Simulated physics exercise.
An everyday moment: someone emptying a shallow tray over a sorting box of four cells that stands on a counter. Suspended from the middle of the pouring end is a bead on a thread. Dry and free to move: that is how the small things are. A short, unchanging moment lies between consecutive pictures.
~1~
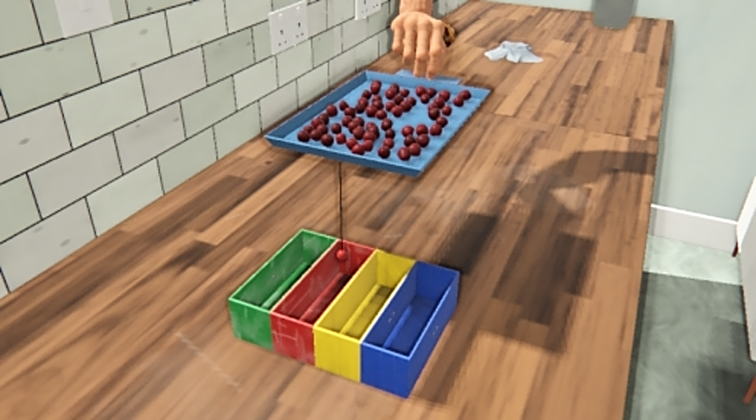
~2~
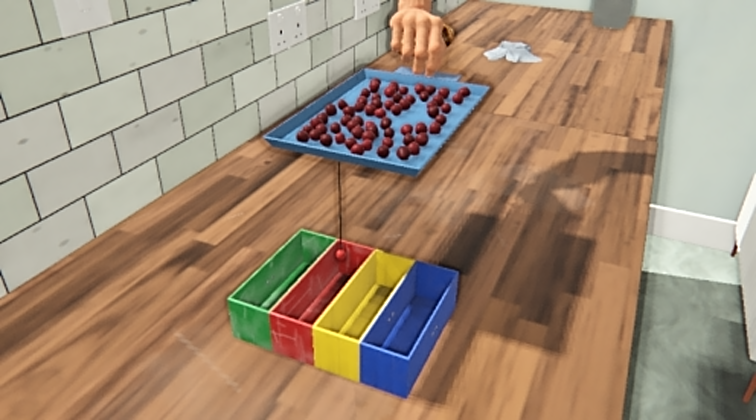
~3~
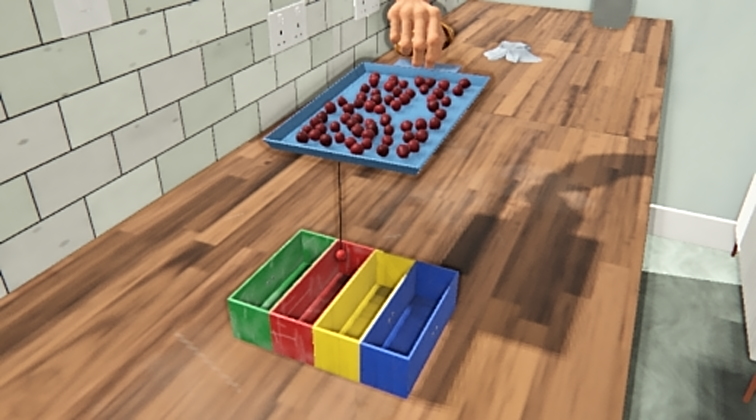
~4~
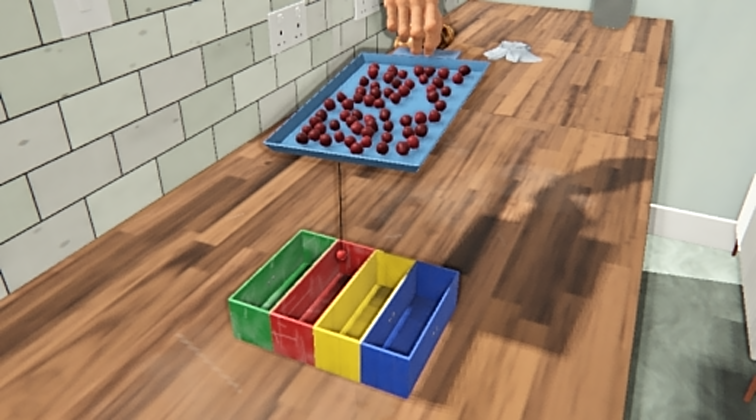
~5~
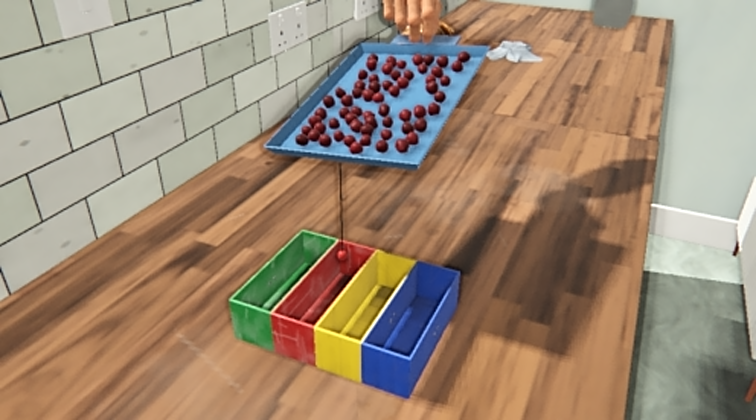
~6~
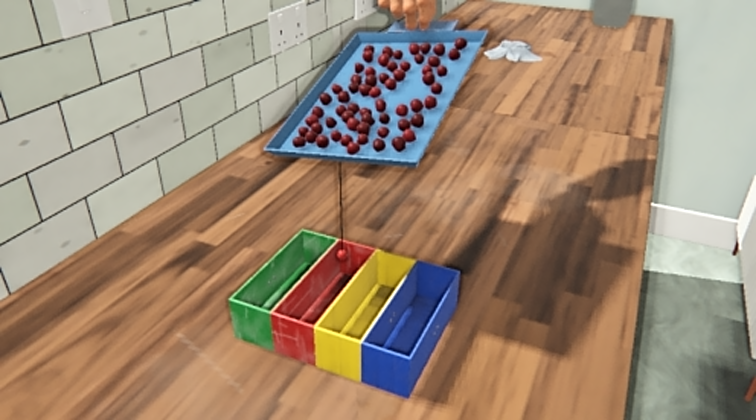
A blue tray of dark red dried cherries was tilted gradually by a hand raising its far end, above a box with green, red, yellow and blue cells on a wooden counter.
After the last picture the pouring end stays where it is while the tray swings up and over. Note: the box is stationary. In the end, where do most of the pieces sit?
Most sit in the green cell.
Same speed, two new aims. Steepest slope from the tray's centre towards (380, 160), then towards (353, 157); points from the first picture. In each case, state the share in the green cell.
0 % and 20 %, roughly.
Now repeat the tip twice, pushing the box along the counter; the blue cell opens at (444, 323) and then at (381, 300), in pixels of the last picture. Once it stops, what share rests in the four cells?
Try 1: Some 10 %; try 2: Some 90 %.
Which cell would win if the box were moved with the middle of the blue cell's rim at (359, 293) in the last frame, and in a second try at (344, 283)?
Try one: That red cell; try two: That red cell.
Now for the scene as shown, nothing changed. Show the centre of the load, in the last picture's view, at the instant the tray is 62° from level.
The centre of the load shows up near (296, 148) in the last view.
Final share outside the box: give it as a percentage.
50 %.
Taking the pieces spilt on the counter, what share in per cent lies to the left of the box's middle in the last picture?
Some 100 %.
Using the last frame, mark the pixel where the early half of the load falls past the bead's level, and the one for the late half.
Around (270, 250), followed by around (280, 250).
Just after the last frame, tray tipped steeply; roughly two thirds on the tray; about a tenth in the green cell; roughly a quarter falling or outside the box.
A moment on, tray tipped right over; roughly half in the green cell; about a tenth in the red cell; roughly half falling or outside the box.
Further on, tray tipped past a quarter turn; roughly half in the green cell; about a tenth in the red cell; roughly half falling or outside the box.
When it is over, tray tipped past a quarter turn; roughly half in the green cell; about a tenth in the red cell; not one in the blue cell; not one in the yellow cell; roughly half outside the box.
